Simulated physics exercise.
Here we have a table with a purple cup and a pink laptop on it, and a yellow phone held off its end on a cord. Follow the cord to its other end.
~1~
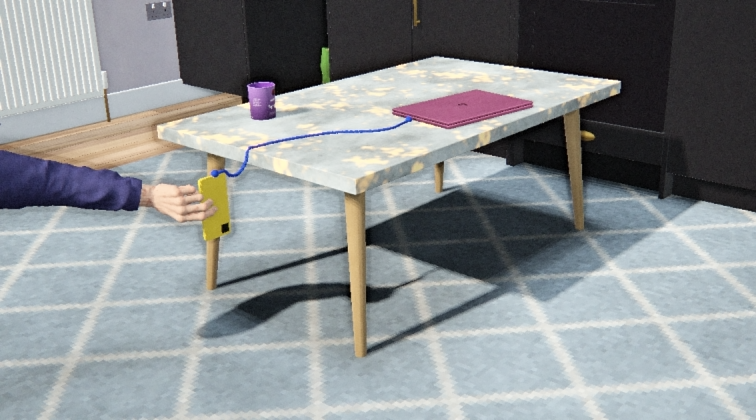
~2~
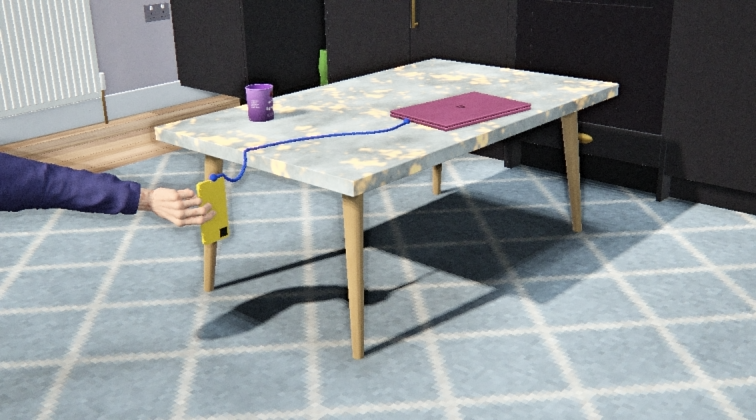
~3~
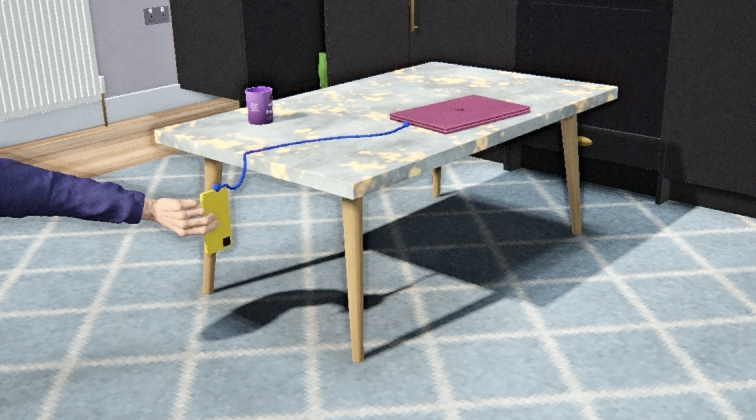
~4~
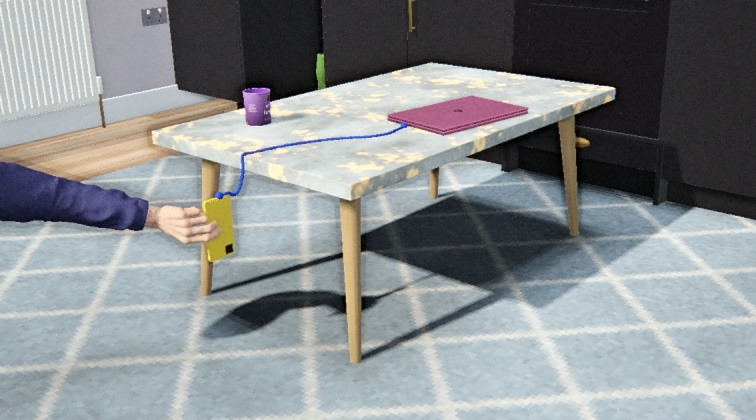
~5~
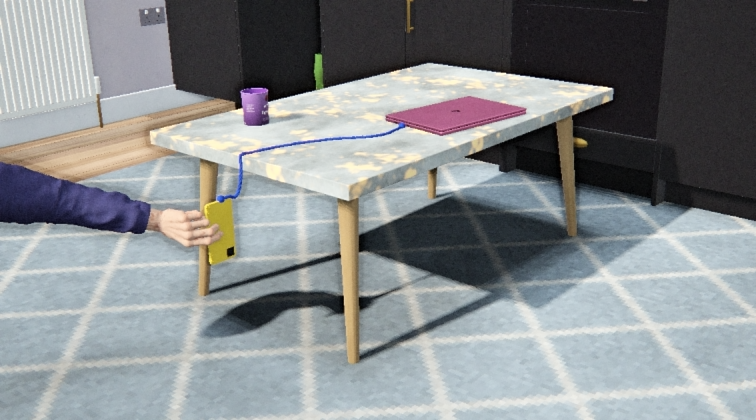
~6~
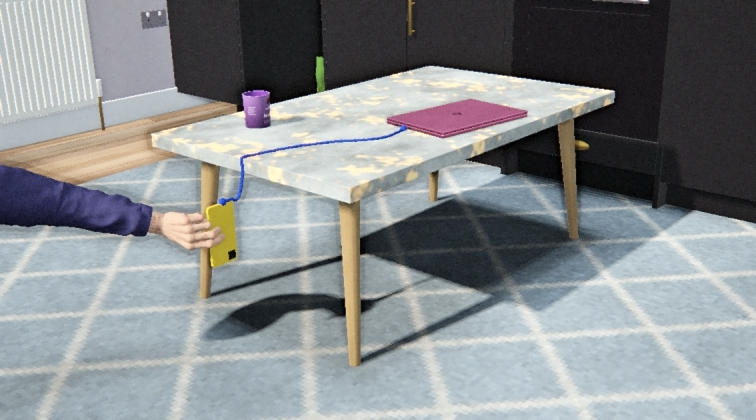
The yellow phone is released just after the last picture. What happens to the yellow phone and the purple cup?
The yellow phone swings from the edge and the purple cup stays on top.
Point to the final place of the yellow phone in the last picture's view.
Near (292, 255).
Then, 0.94 s later than the last view, phone above the floor near (236, 266); laptop as before; cup as before.
Then, 1.98 s later than the last view, phone above the floor near (233, 272); laptop as before; cup as before.
Finally, phone above the floor near (292, 255); laptop as before; cup as before. The yellow phone hangs in the air and the purple cup remains where it stands.
